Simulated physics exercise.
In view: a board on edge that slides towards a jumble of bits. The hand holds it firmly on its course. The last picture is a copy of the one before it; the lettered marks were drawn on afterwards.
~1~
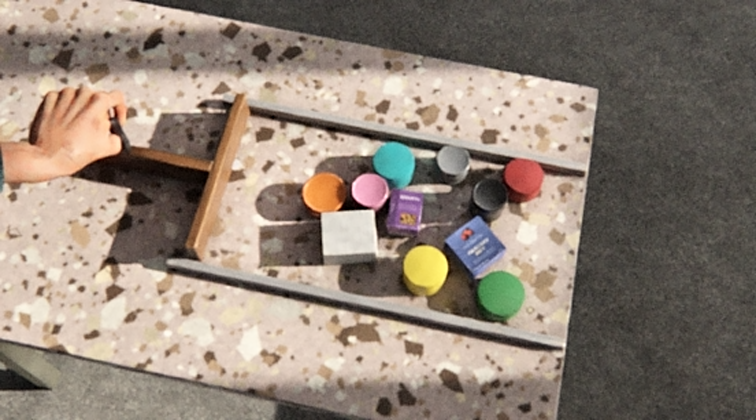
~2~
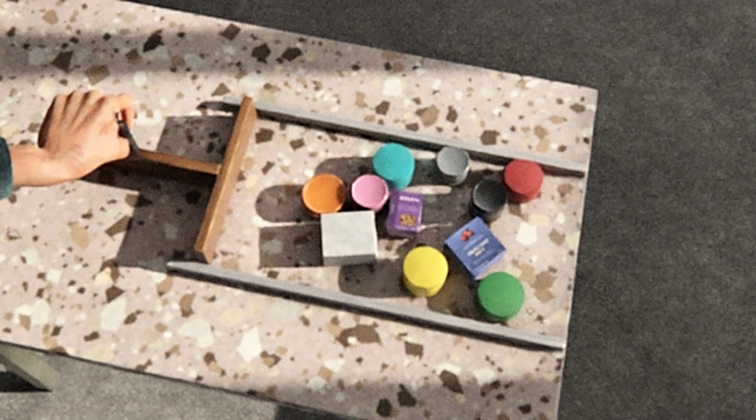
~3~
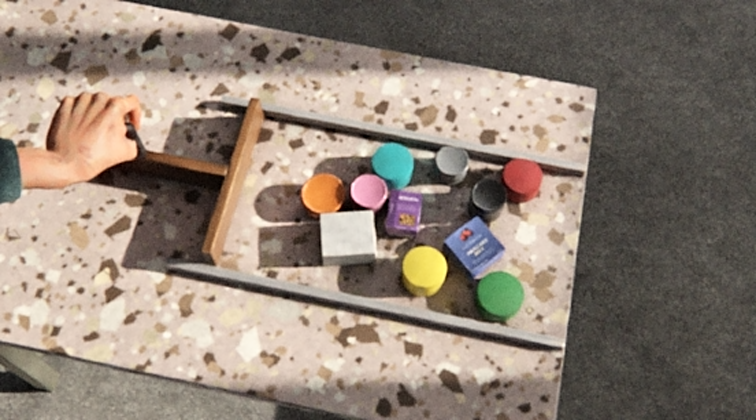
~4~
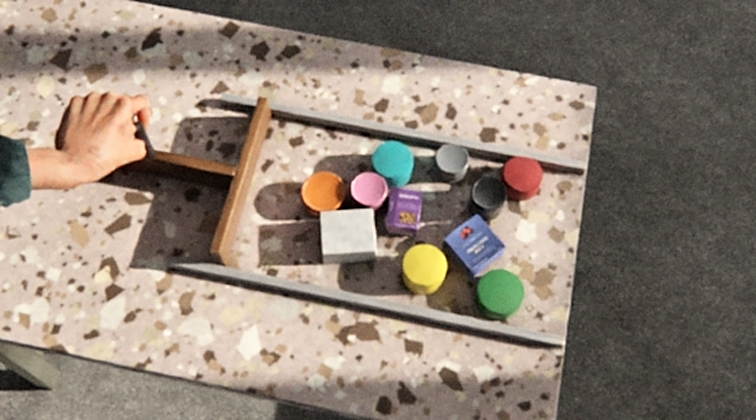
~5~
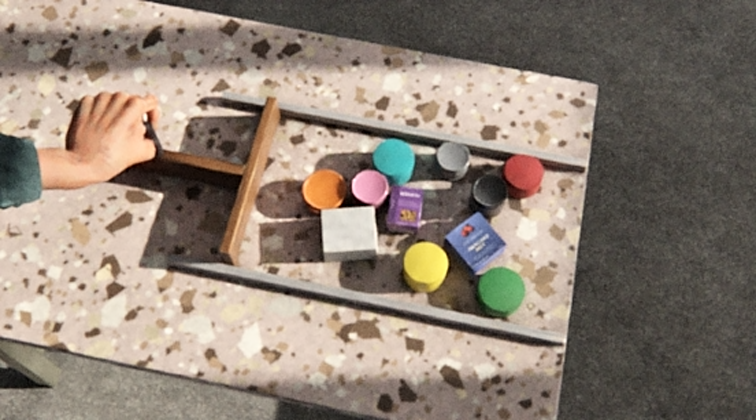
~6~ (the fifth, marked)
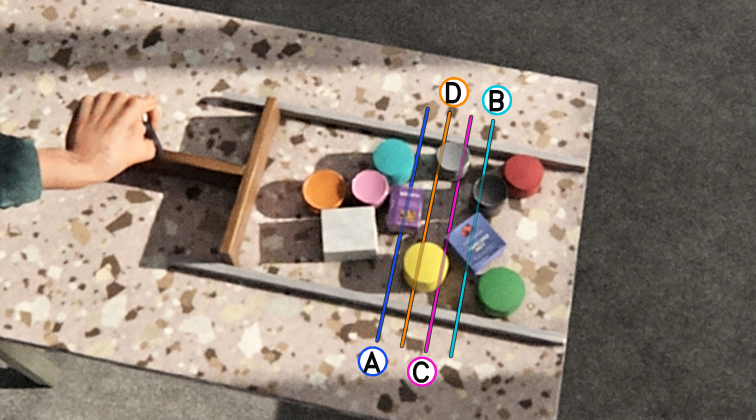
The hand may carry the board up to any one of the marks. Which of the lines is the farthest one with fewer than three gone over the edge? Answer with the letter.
Line B.
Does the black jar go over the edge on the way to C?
No.
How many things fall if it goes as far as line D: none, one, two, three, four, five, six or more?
By then, none.
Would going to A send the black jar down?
By then, no.
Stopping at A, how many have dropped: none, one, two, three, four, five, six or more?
By then, none.
On the marked copy, A at (404, 218); B at (473, 231); C at (450, 227); D at (427, 222).
Taking B. A third of the way, board (329, 187); turquoise tin (399, 158); purple box (423, 215).
Two thirds of the way, board (411, 203); green tin (519, 303); red tin (527, 175).
When it is over, board (473, 215); green tin over the edge; blue box (572, 260); one fallen.
As for the rest, A is within the limit but short; C is within the limit but short; D is within the limit but short.
